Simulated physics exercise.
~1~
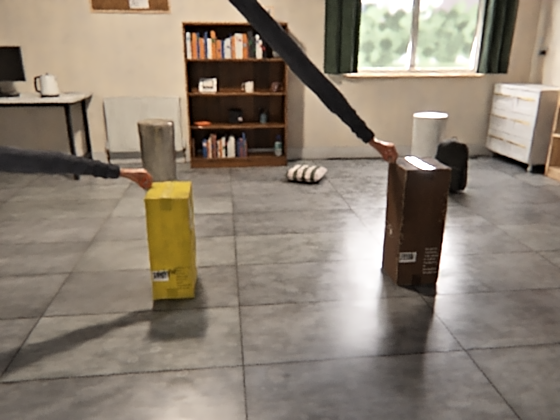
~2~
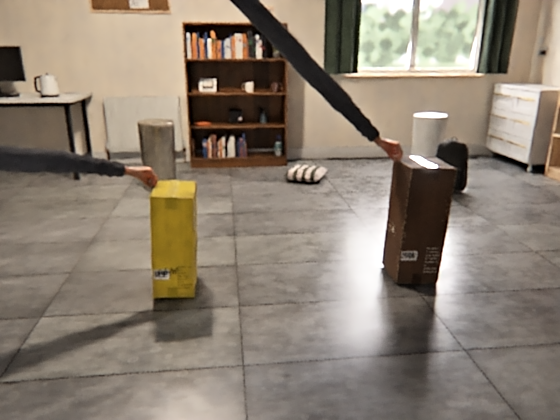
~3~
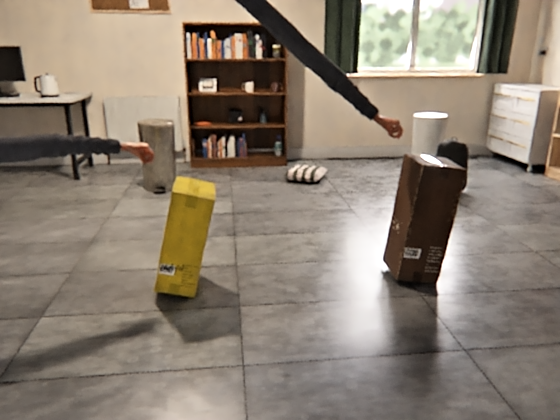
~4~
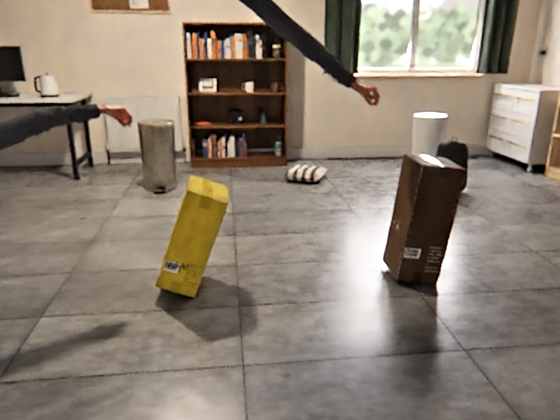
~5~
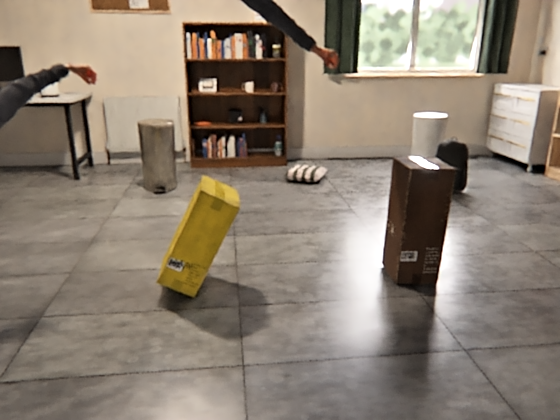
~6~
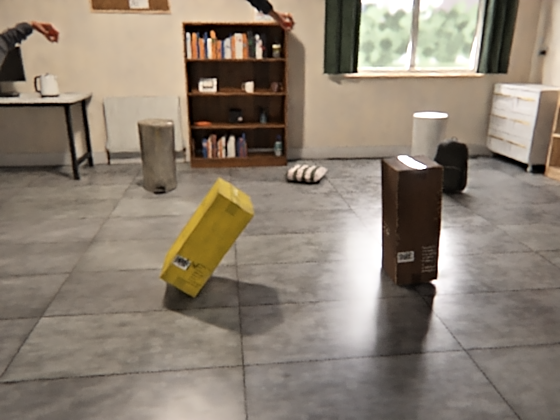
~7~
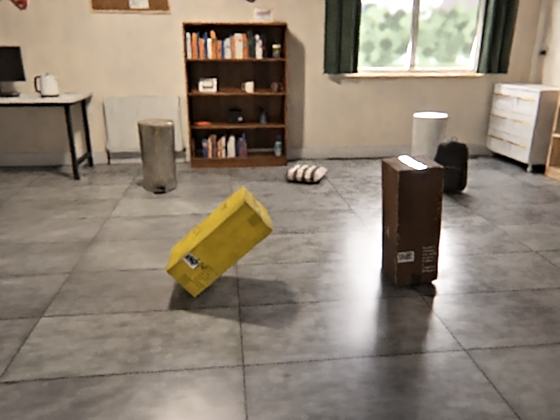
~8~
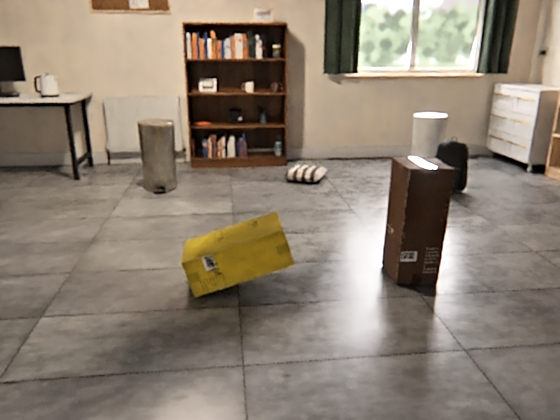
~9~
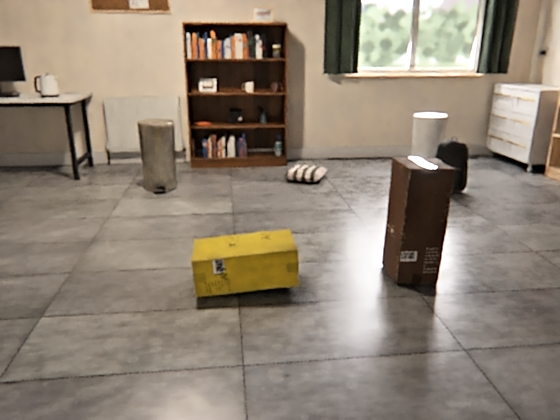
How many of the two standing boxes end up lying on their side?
One of them does. The yellow parcel ends on its side, while the brown box is still standing.
